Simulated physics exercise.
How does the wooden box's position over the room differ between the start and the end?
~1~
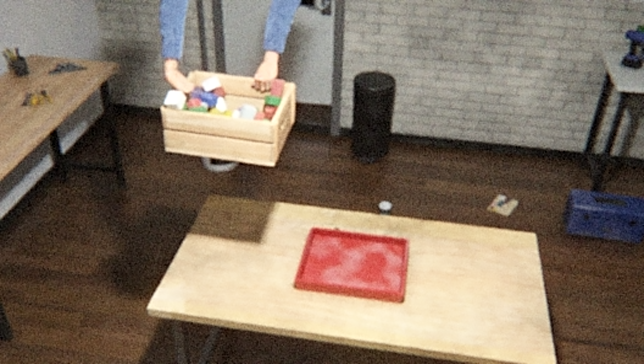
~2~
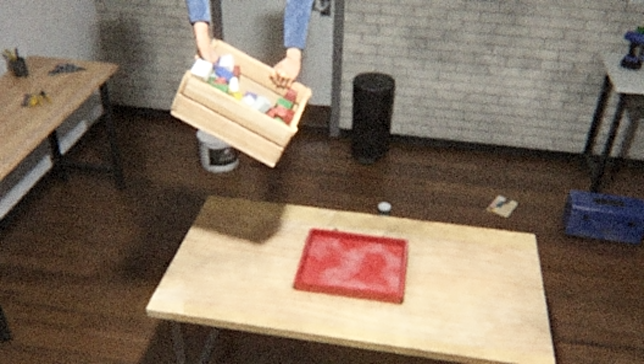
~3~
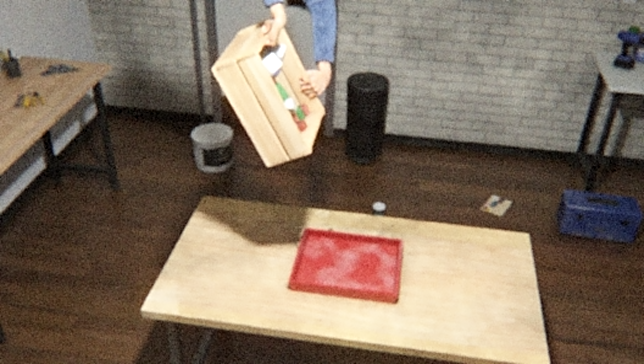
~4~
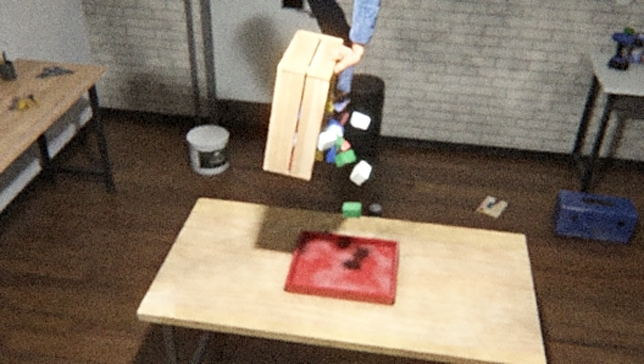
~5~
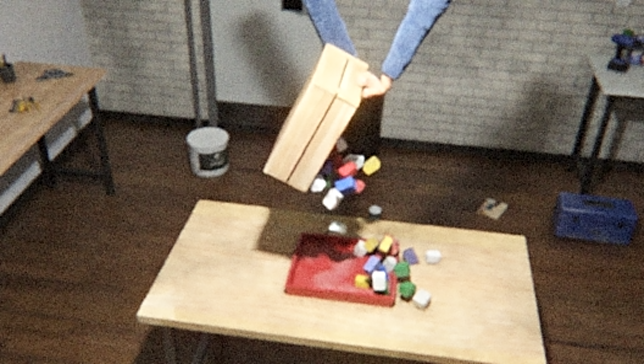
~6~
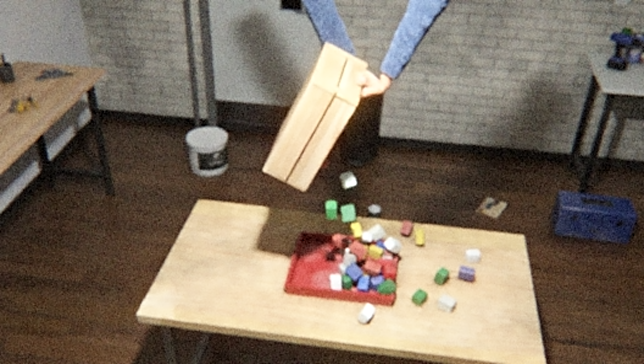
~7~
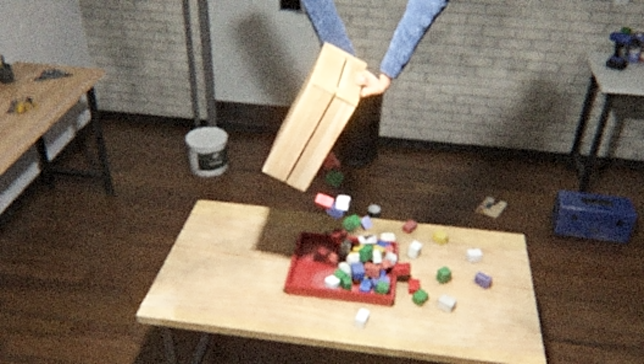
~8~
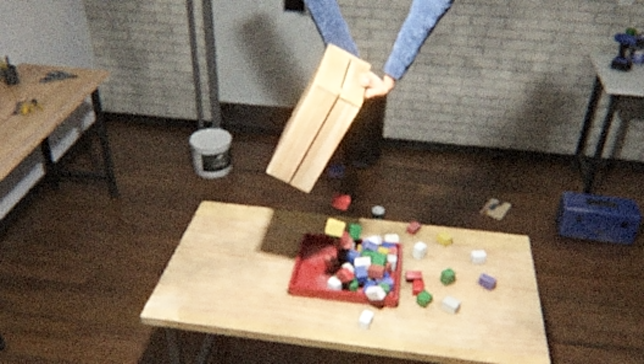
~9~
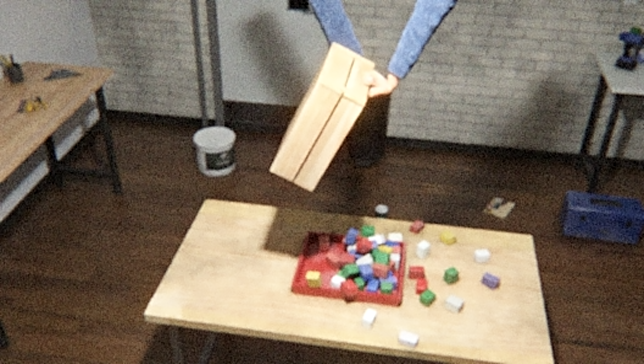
At the start the wooden box is held upright beyond the table's left part. By the end it is farther right, tipped steeply above the back of the table near the red tray.
